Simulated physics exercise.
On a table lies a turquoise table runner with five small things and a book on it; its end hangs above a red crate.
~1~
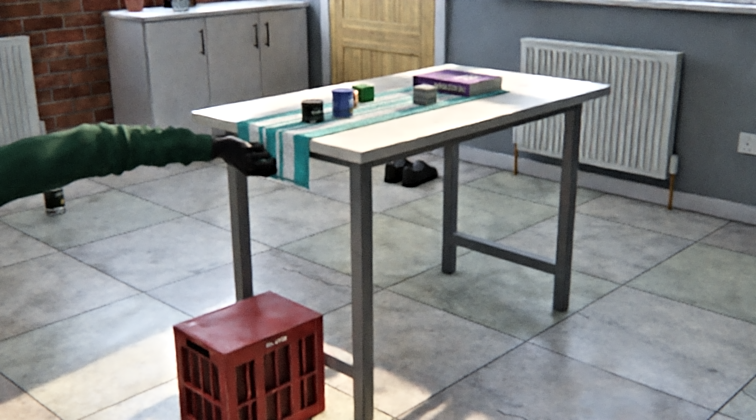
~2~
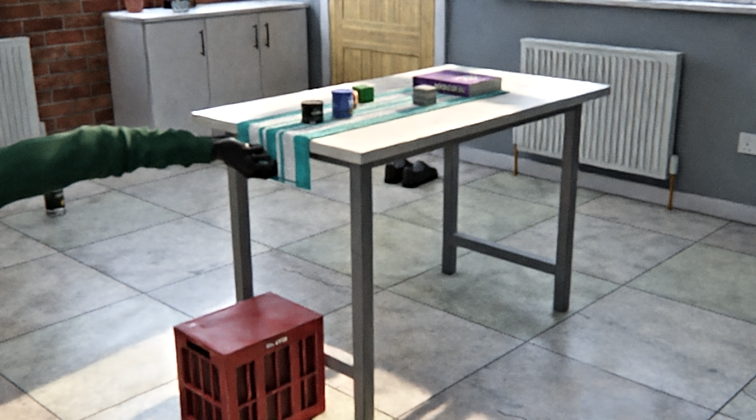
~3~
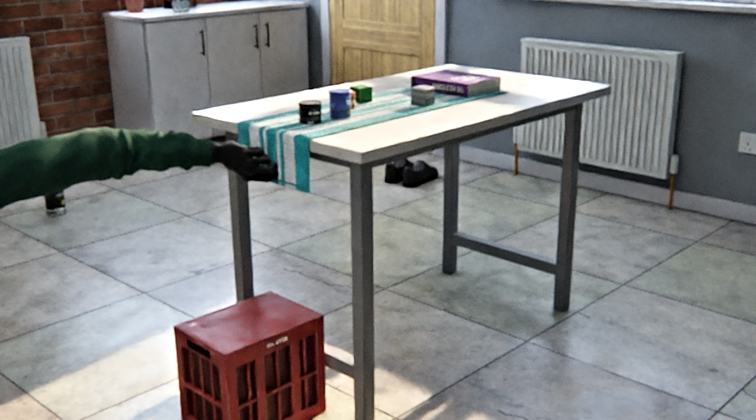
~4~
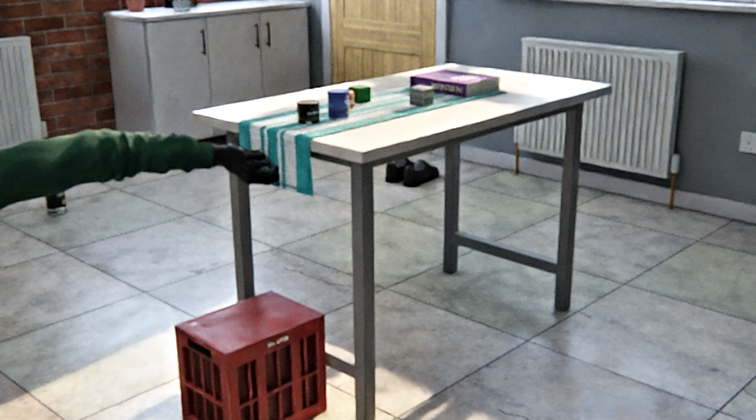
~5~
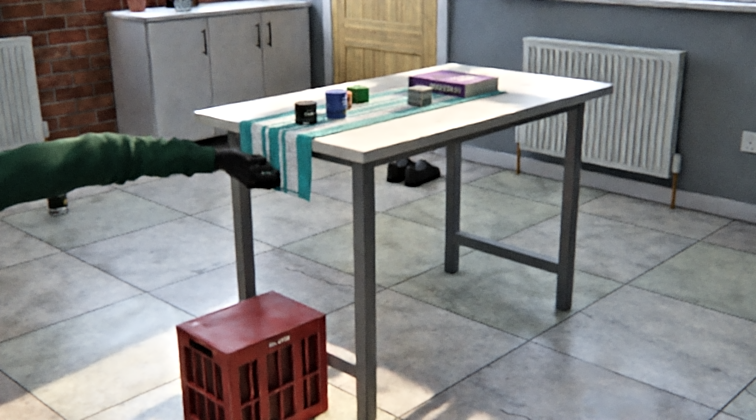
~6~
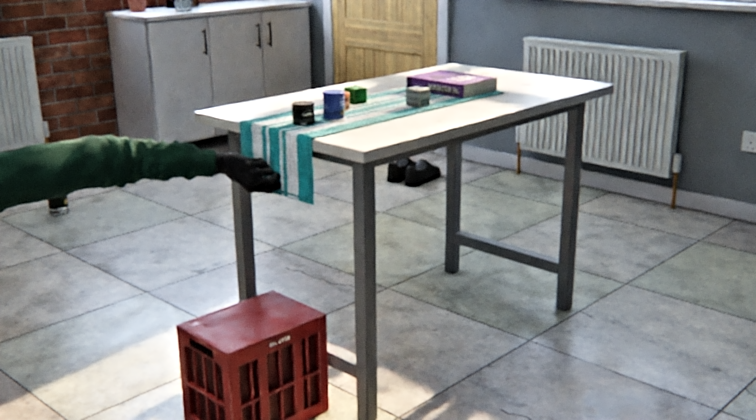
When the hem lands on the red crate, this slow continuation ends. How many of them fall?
Three.
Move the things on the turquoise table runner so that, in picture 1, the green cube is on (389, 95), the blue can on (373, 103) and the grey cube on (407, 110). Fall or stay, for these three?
Of the three, the green cube stays aloft, the blue can stays aloft and the grey cube stays aloft.
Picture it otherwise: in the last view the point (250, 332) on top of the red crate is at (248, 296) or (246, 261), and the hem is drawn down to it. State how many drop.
Counting them gives 2 and 1.
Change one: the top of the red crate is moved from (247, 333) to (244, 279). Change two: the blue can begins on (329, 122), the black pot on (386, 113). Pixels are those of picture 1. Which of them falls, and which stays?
The blue can does not stay aboard, and the black pot stays aboard.
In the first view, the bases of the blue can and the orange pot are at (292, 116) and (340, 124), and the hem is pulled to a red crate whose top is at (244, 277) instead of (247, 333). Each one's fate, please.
Blue can: Lost; orange pot: Lost.
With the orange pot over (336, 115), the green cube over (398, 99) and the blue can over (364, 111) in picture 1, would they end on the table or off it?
Looks like the orange pot ends up down, the green cube hangs in there, and the blue can ends up down.
Early on, hem near (278, 227); all still up.
Midway, hem near (278, 265); black pot and blue can gone.
Near the end, hem on the crate; black pot, blue can and orange pot gone.
Finally, hem on the crate; black pot, blue can and orange pot gone. Over the edge go three.
